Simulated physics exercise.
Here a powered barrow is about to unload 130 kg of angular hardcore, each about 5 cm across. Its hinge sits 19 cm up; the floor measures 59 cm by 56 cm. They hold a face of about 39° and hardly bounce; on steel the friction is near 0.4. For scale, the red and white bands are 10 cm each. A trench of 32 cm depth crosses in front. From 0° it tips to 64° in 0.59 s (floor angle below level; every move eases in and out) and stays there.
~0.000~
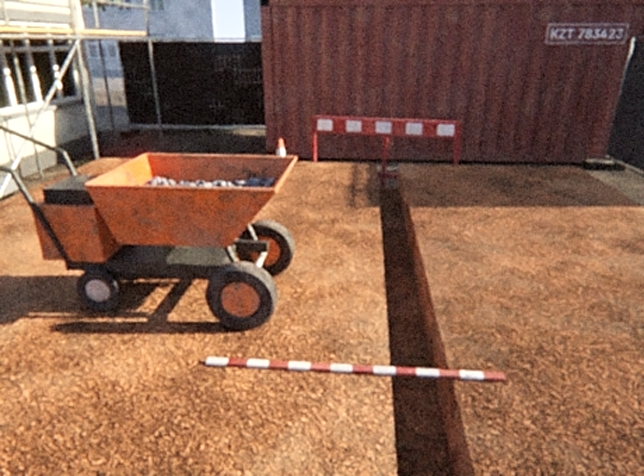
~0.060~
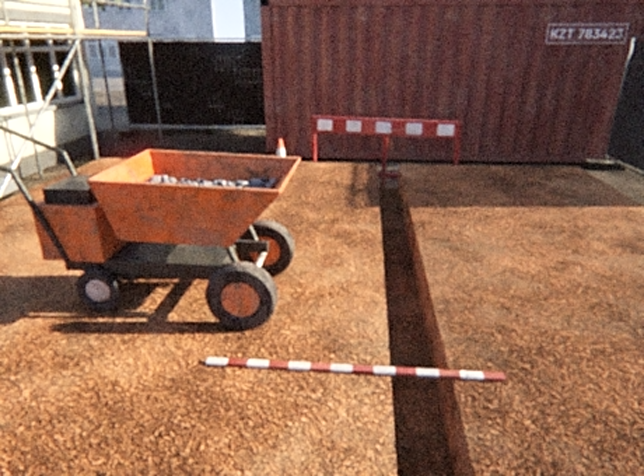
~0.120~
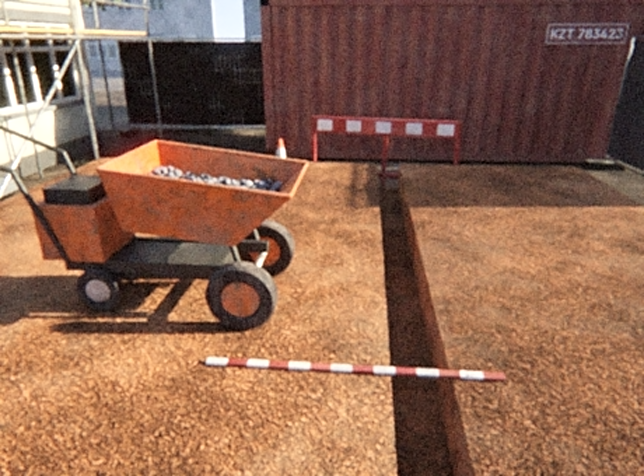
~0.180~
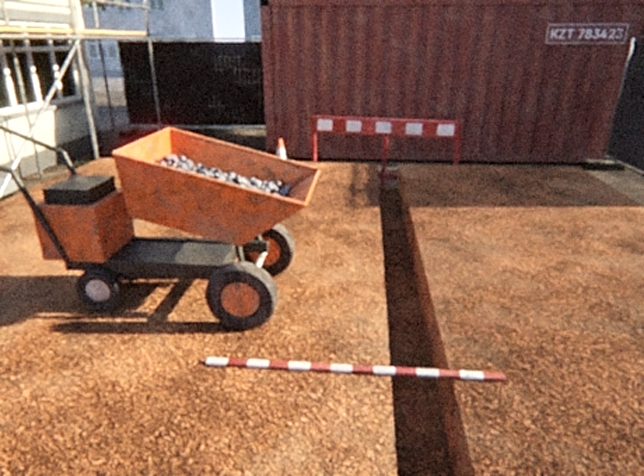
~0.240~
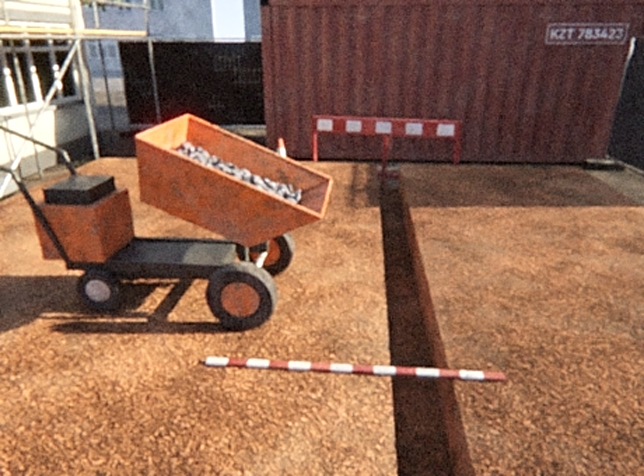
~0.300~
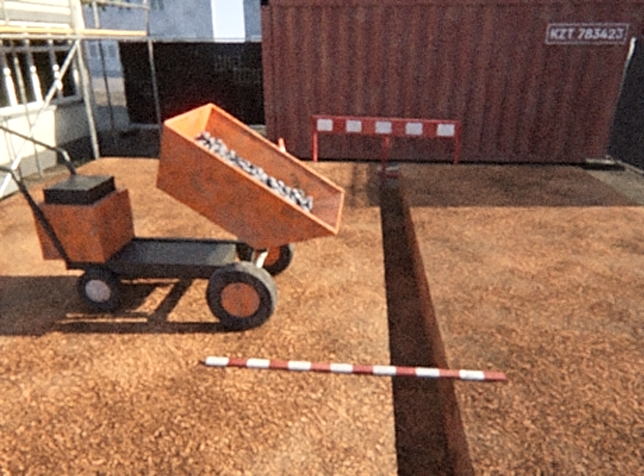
A large rust-red shipping container stands behind a yard of brown gravelly ground, seen from a raised, unmoving view, with scaffolding at the left. An orange powered barrow holding grey stones sits at left, facing a narrow trench that runs toward a red and white barrier, with a banded pole lying across it. The barrow stays in place while its tray tilts steadily forward to the right, its rear rising high.
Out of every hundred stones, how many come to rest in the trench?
Close to 56 in a hundred.
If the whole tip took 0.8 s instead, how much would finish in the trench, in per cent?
Then about 55 per cent.
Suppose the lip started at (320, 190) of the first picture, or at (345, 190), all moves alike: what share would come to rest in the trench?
Near 35 per cent from the first place, 15 from the second.
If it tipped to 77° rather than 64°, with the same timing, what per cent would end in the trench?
It would be near 75 per cent.
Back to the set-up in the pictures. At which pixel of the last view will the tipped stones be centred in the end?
Near (411, 337).
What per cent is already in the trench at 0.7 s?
About 0 per cent by then.
After 0.4 s the floor is at 54°; 100 % in the tray; the foremost stones are at (328, 244).
After 0.7 s the floor is at 64°; 96 % in the tray, 3 % short of the trench, 1 % in the trench; the foremost stones are at (393, 280).
After 1.0 s the floor is at 64°; 44 % in the tray, 7 % short of the trench, 40 % in the trench, 9 % past the trench; the foremost stones are at (501, 311).
After 3.0 s the floor is at 64°; 26 % in the tray, 8 % short of the trench, 56 % in the trench, 9 % past the trench; the foremost stones are at (574, 312).
